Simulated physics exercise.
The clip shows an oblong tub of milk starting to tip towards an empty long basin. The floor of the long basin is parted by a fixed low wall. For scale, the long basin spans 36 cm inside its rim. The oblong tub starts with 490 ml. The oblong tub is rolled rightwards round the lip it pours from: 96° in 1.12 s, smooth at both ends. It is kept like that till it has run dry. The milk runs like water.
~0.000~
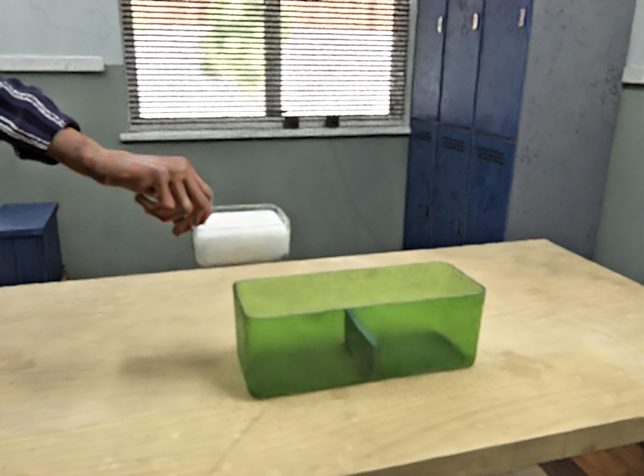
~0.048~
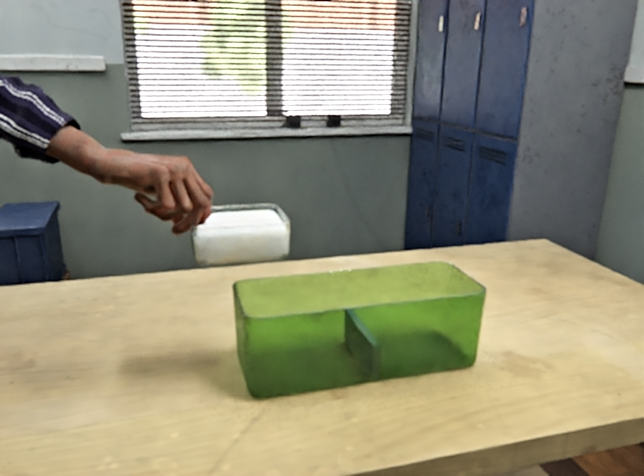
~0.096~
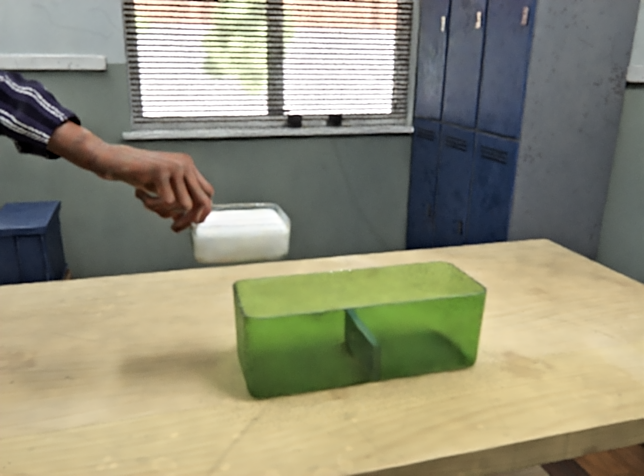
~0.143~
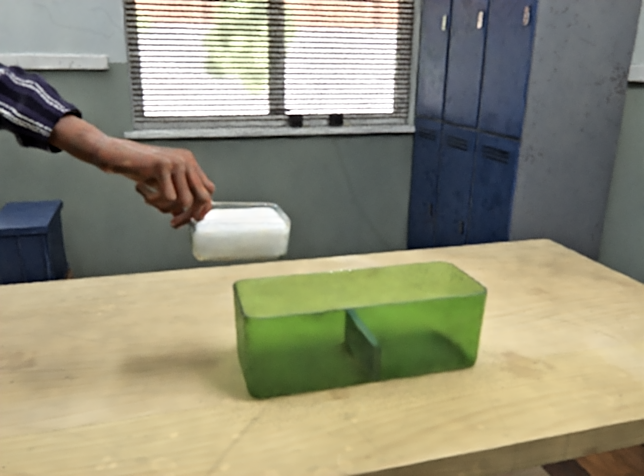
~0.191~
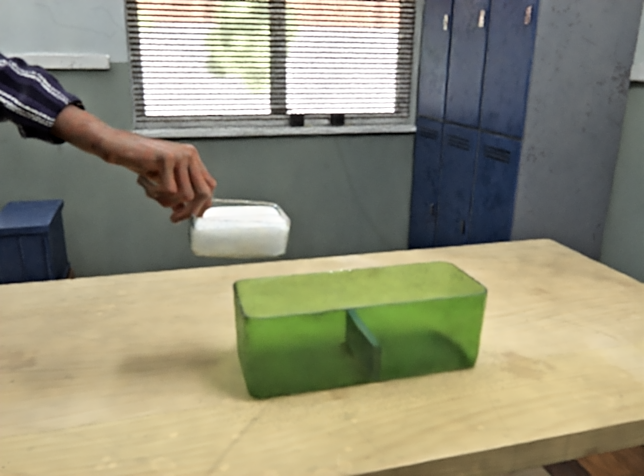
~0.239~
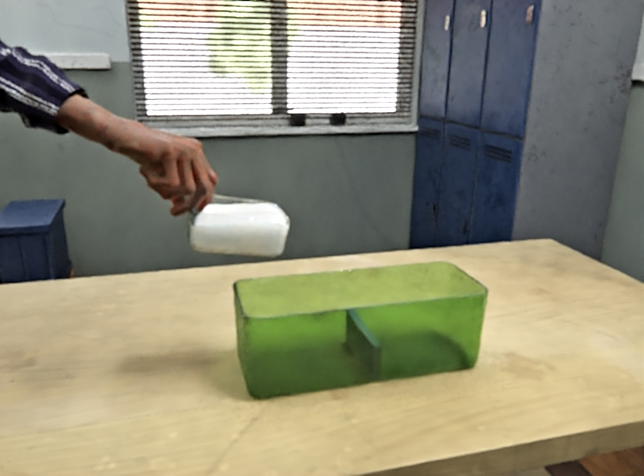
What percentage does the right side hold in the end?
Roughly 8 per cent is past the wall.
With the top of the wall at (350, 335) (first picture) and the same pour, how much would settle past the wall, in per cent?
In that case some 50 per cent.
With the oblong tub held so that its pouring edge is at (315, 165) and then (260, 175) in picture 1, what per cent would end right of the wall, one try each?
First 75, then 5 per cent.
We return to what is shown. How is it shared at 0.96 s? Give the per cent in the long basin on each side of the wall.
Left about 76, right about 7.
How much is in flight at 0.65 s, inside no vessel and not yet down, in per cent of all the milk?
Some 42 per cent.
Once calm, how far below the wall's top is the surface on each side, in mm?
Left about 38 mm, right about 54 mm.
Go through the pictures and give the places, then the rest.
Tilt 0°; pouring edge (283, 215); surface from (192, 224) to (281, 218); the long basin's rim runs from (239, 300) to (467, 276); the wall's top is at (361, 327), in the first frame.
Tilt 0°; pouring edge (283, 215); surface from (192, 224) to (281, 217), in the second frame.
Tilt 2°; pouring edge (283, 215); surface from (192, 222) to (280, 216), in the third frame.
Tilt 4°; pouring edge (283, 215); surface from (192, 220) to (280, 215), in the fourth frame.
Tilt 7°; pouring edge (283, 214); surface from (191, 218) to (280, 213), in the fifth frame.
Tilt 10°; pouring edge (283, 214); surface from (191, 214) to (281, 211), in the sixth frame.
Then, 0.65 s in, the tilt is 60° and 41 per cent is still to pour, 16 is left of the wall and 0 right of it.
Then, 0.96 s in, the tilt is 91° and 8 per cent is still to pour, 75 is left of the wall and 7 right of it.
Then, 1.27 s in, the tilt is 96° and 0 per cent is still to pour, 88 is left of the wall and 8 right of it.
Then, 1.62 s in, the tilt is 96° and 0 per cent is still to pour, 90 is left of the wall and 8 right of it.
Finally, 90 per cent lies left of the wall, 8 right of it and 2 outside.
